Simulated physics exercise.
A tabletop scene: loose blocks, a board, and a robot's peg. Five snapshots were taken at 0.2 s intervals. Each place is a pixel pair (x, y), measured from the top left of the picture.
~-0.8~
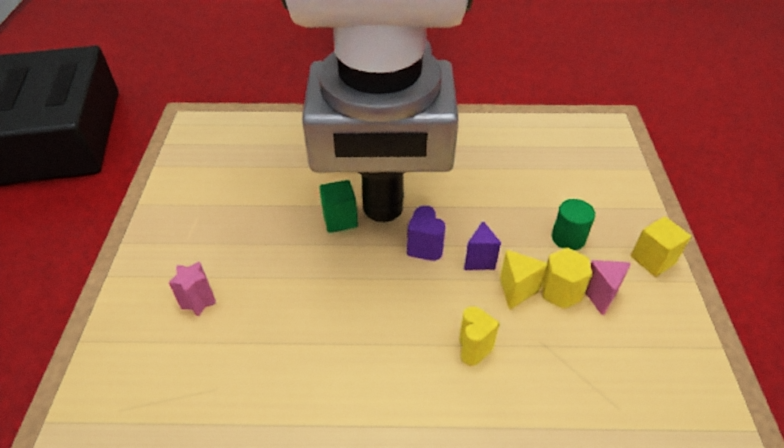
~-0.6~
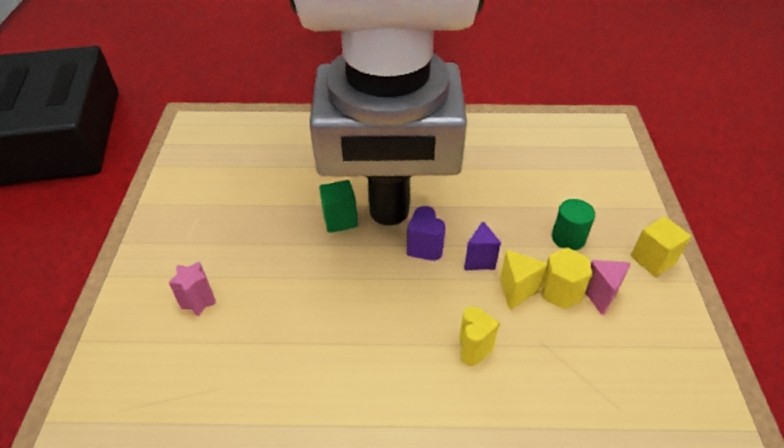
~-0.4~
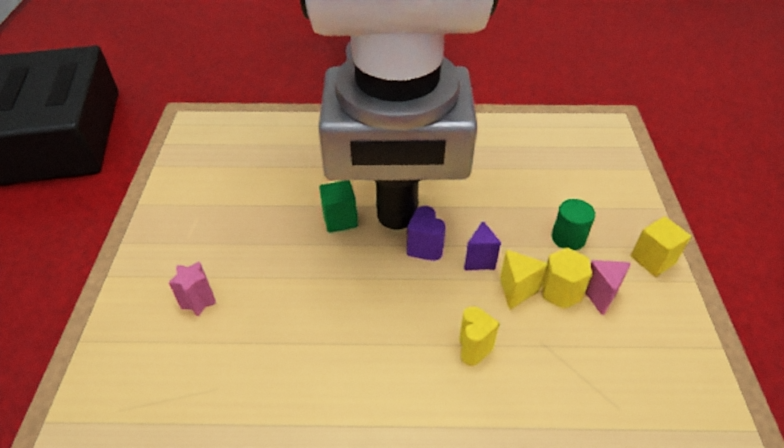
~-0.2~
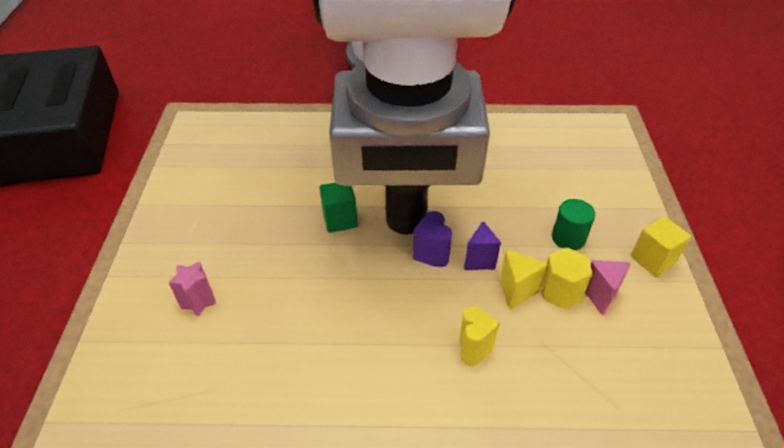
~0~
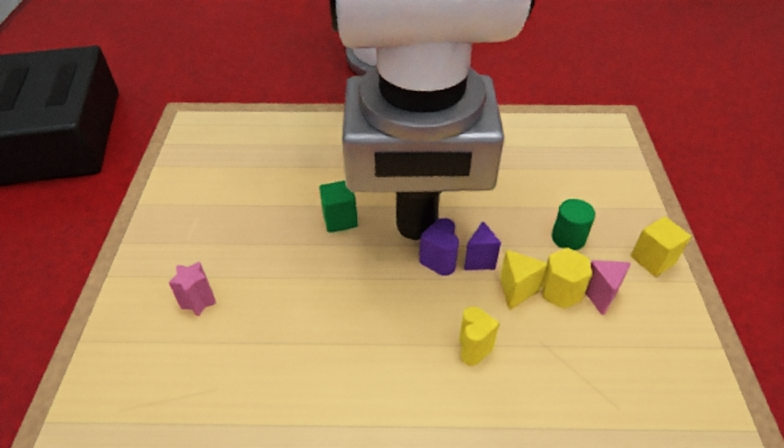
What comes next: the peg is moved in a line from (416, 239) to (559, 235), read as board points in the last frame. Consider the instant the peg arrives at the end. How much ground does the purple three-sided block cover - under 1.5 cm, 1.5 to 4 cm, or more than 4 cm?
Offset: Below 1.5 cm.
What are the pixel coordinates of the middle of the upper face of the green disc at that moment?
Around pixel (607, 211).
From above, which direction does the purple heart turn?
That block twists clockwise.
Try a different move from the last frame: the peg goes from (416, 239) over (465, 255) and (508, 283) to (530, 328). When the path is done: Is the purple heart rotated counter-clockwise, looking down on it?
No - that is not the case.
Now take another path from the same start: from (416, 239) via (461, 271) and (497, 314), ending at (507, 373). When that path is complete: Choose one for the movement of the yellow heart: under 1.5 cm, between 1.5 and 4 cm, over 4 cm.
Once the path ends, it will sit 1.5 to 4 cm from where it is now.
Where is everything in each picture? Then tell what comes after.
In the first picture, lower end of the peg at (383, 209), tops of blocks, purple heart at (426, 221), purple three-sided block at (484, 235), yellow hexagon at (571, 264), green disc at (578, 210).
In the second picture, peg at (389, 212), blocks as before.
In the third picture, peg at (397, 216), blocks as before.
In the fourth picture, peg at (406, 221), purple heart at (434, 226).
In the fifth picture, peg at (417, 226), purple heart at (442, 233), purple three-sided block at (484, 235), yellow hexagon at (571, 264), green disc at (578, 210).
On the path given first. One third of the way, peg at (467, 224); purple heart at (457, 238), turned 45° clockwise; purple three-sided block at (488, 237), turned 15° anticlockwise.
Two thirds of the way, peg at (516, 223); purple heart at (457, 238), turned 45° clockwise; purple three-sided block at (495, 238), turned 25° clockwise.
At the end, peg at (563, 222); purple heart at (457, 238), turned 45° clockwise; purple three-sided block at (495, 238), turned 25° clockwise; yellow hexagon not moved; green disc at (607, 211).
